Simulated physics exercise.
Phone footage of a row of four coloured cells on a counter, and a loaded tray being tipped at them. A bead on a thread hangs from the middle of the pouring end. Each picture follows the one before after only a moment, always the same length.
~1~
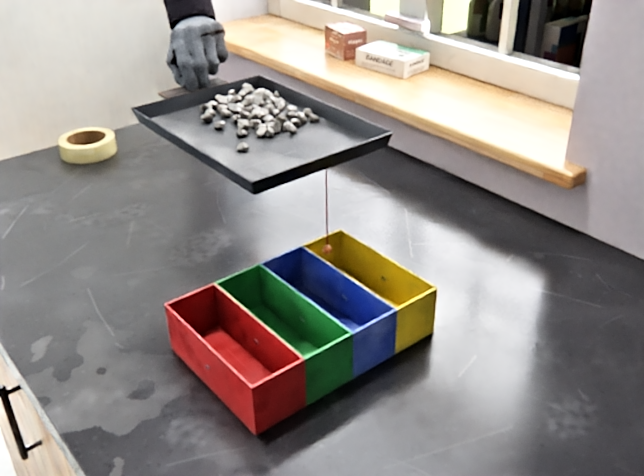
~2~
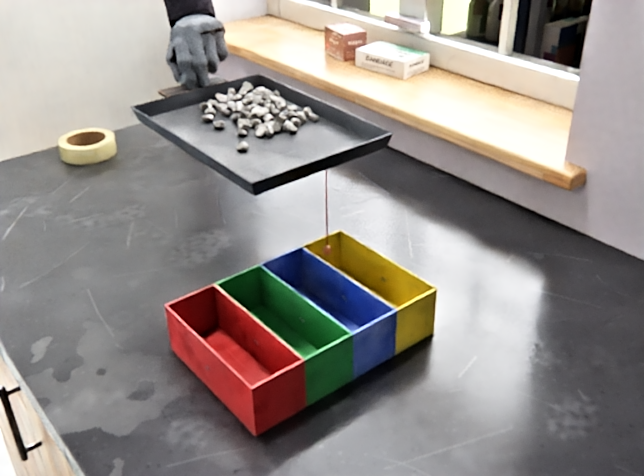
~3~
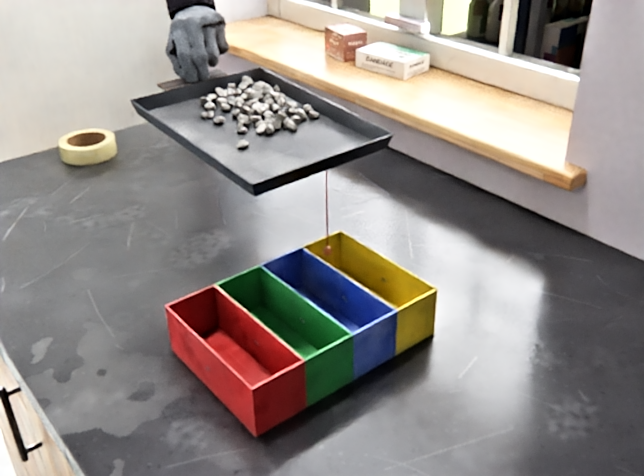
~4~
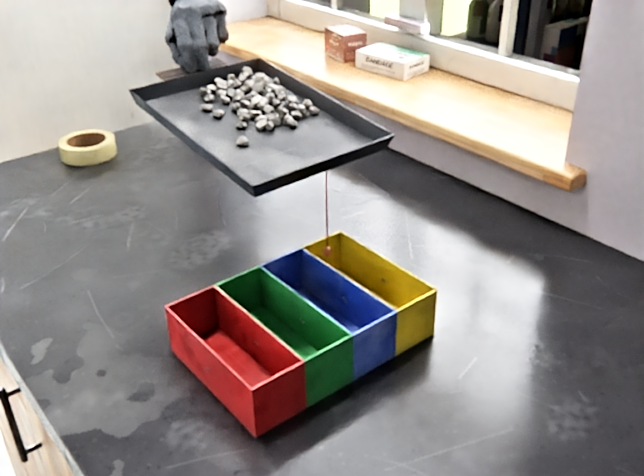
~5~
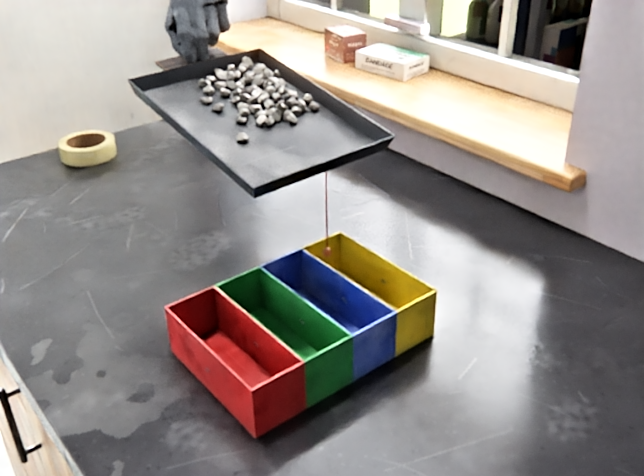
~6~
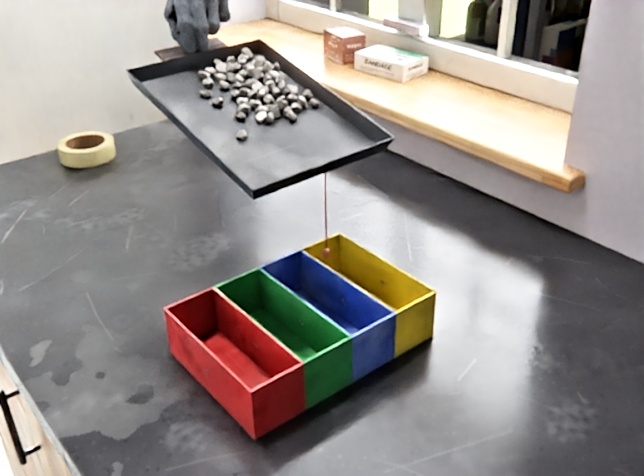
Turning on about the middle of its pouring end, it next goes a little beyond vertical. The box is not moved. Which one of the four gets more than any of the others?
Most: Yellow.
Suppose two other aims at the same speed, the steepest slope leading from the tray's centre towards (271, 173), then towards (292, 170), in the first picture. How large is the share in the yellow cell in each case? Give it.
Roughly 0 percent first and 20 percent second.
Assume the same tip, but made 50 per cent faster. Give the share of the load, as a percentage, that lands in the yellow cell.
Something like 40 percent, give or take.
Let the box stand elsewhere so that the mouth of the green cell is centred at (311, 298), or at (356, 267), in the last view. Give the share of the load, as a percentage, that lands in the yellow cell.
In the first position around 30 percent, in the second around 0 percent.
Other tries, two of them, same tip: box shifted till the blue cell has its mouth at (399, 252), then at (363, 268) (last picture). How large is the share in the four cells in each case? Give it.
First 90 %, then 100 %.
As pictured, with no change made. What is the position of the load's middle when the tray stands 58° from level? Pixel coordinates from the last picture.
Look around (343, 156) in the last picture.
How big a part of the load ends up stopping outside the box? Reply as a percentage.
20 %.
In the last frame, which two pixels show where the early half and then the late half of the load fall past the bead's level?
The opening part goes through (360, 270); what follows goes through (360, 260).
Just after the last frame, tray tipped steeply; the larger part on the tray; just a few in the yellow cell; about a tenth falling or outside the box.
A moment on, tray tipped right over; roughly a third on the tray; roughly a quarter in the yellow cell; about a tenth in the blue cell; roughly a third falling or outside the box.
Further on, tray tipped past a quarter turn; roughly half in the yellow cell; roughly a third in the blue cell; about a tenth in the green cell; roughly a quarter falling or outside the box.
When it is over, tray tipped past a quarter turn; roughly half in the yellow cell; roughly a third in the blue cell; about a tenth in the green cell; not one in the red cell; roughly a quarter outside the box.
